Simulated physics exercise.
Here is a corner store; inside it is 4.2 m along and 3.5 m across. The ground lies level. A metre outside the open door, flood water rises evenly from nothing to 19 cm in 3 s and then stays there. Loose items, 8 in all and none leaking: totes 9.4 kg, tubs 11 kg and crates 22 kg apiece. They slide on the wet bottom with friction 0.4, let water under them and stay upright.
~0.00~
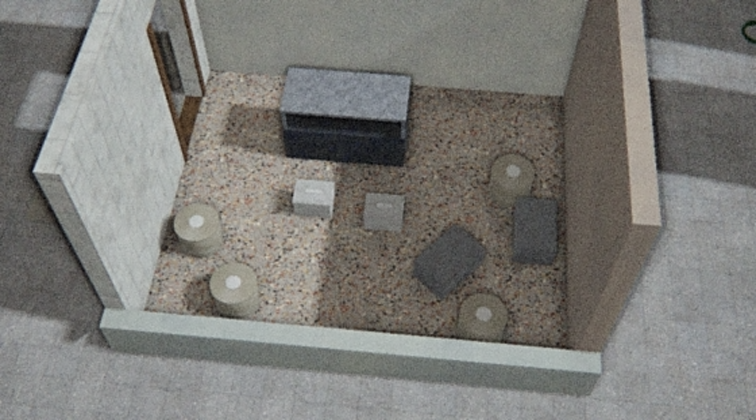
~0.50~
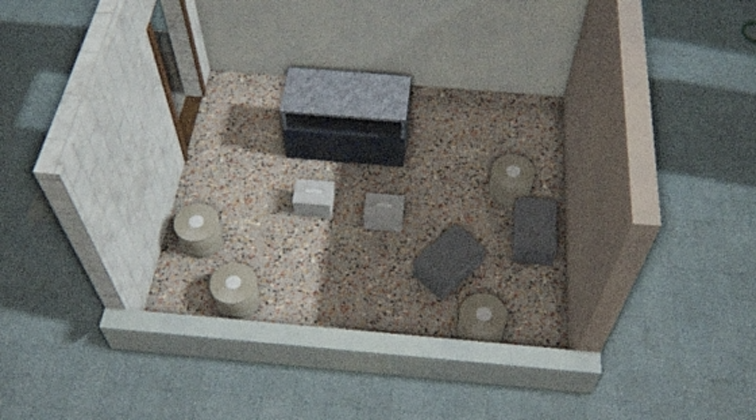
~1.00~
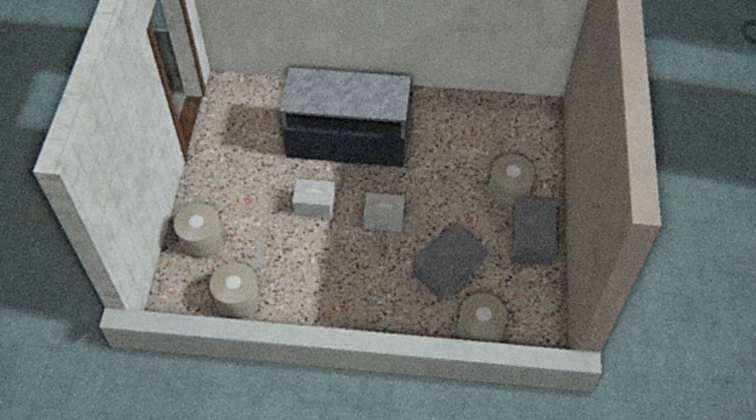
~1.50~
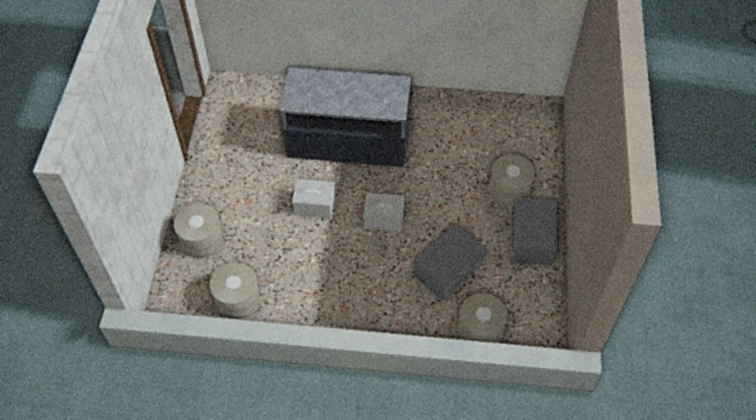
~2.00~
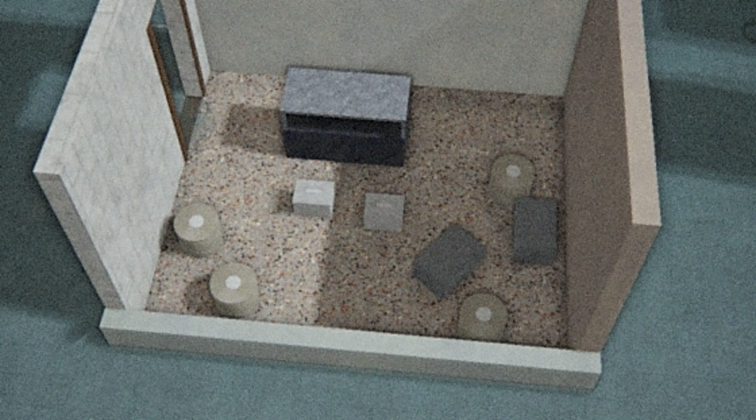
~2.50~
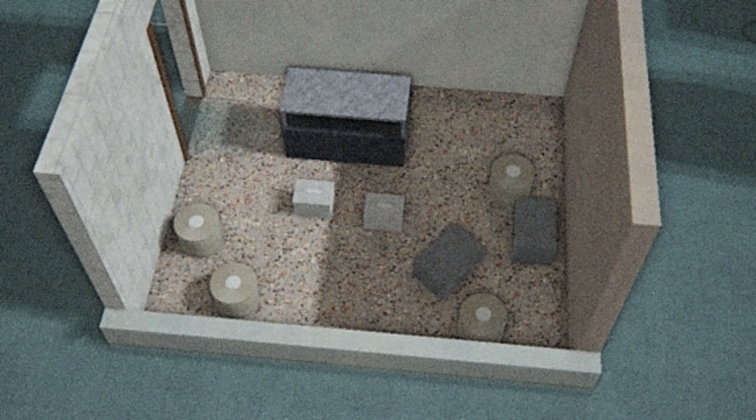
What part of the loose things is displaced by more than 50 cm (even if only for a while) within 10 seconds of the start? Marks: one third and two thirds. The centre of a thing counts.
It is under a third.
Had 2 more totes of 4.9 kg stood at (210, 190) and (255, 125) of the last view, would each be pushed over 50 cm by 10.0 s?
In turn: Short of it, over.
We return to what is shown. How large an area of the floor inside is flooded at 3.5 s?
About 2.5 m2.
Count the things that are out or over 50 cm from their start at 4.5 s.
0 of them.
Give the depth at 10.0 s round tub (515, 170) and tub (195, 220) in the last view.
Roughly 5 and 4 cm.
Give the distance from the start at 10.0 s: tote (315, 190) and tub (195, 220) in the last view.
In that order: 80 cm, 0 cm.
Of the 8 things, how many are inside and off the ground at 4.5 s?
At that moment 0.
After 3.5 s 0 of 8 are over 50 cm from their spots; 0 afloat.
After 4.5 s 0 of 8 are over 50 cm from their spots; 0 afloat.
After 7.0 s 0 of 8 are over 50 cm from their spots; 0 afloat.
After 10.0 s 2 of 8 are over 50 cm from their spots, and 2 have been at some point; 1 afloat.
